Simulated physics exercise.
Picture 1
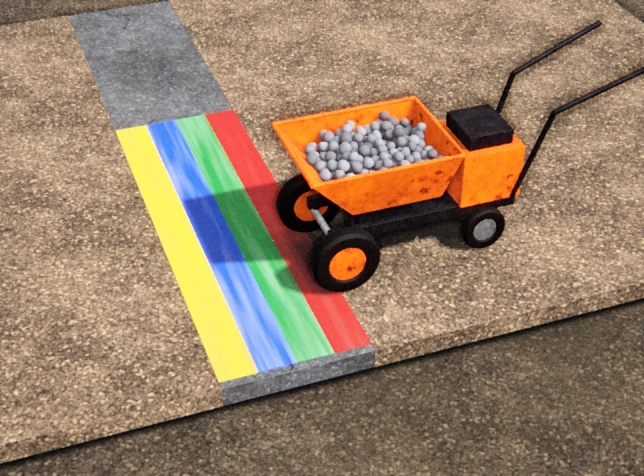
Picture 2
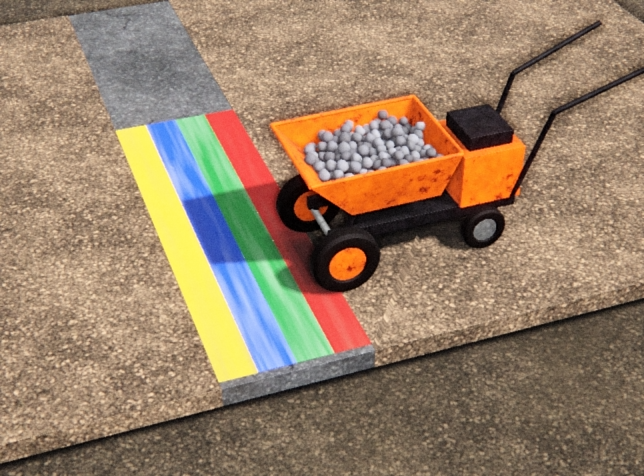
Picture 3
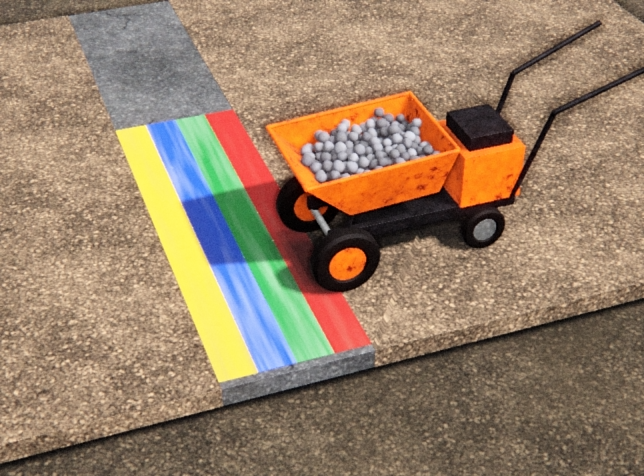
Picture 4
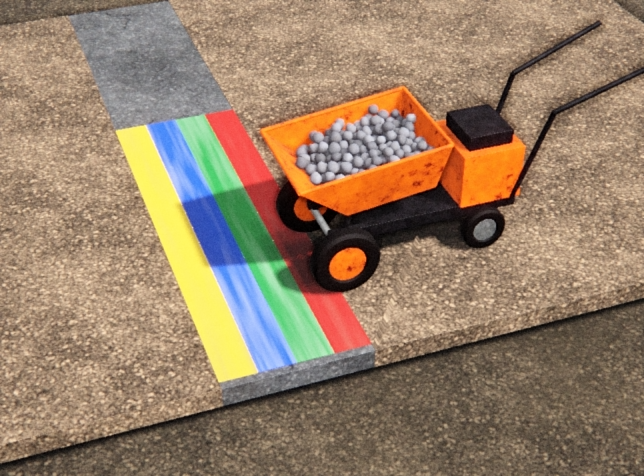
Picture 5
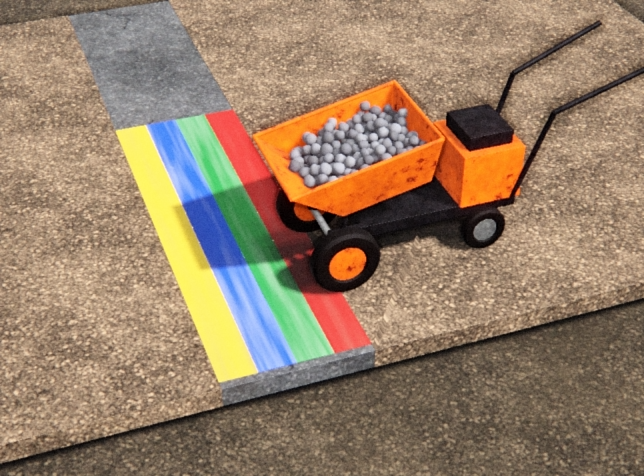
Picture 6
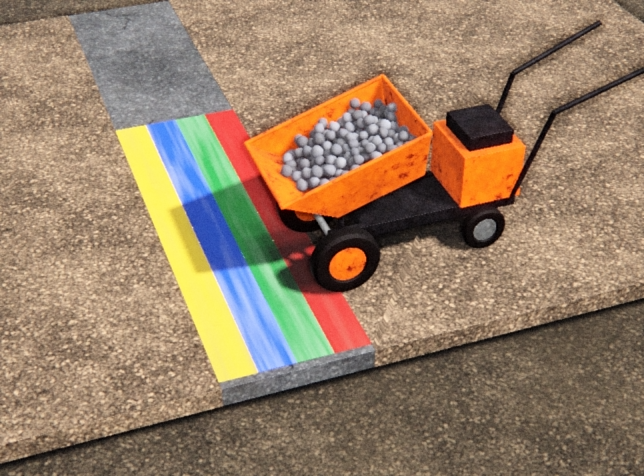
The clip opens on an orange motor barrow standing beside yellow, blue, green and red bands on the ground, its level skip loaded with round grey cobbles. The skip tilts gradually forward to the left, its back end rising and its front lip lowering over the red band, while the wheels stay still and the cobbles remain inside.
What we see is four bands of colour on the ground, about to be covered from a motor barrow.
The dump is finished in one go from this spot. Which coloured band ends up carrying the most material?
The yellow band.
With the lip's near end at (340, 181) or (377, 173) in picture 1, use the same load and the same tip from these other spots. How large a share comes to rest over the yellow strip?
30 % and 20 %.
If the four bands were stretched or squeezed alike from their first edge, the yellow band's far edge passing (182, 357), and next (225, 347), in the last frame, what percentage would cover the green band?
Shares: Near 0 %; near 0 %.
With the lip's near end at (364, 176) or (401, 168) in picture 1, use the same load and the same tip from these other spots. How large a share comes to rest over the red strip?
The first position yields around 0 per cent; the second yields around 20 per cent.
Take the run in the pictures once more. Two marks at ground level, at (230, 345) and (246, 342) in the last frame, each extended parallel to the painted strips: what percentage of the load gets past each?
Around 70 per cent for the first, around 80 per cent for the second.
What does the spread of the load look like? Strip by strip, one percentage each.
Red: About 0; green: About 0; blue: About 10; yellow: About 30.
Just after the last frame, skip tipped steeply; every one in the skip.
A moment on, skip tipped right over; roughly half in the skip; just a few over the blue strip; roughly a third over the yellow strip; about a tenth off the paint.
Further on, skip tipped right over; about a tenth in the skip; just a few over the green strip; about a tenth over the blue strip; roughly a third over the yellow strip; roughly half off the paint.
When it is over, skip tipped right over; about a tenth in the skip; not one over the red strip; just a few over the green strip; about a tenth over the blue strip; roughly a third over the yellow strip; roughly half off the paint.
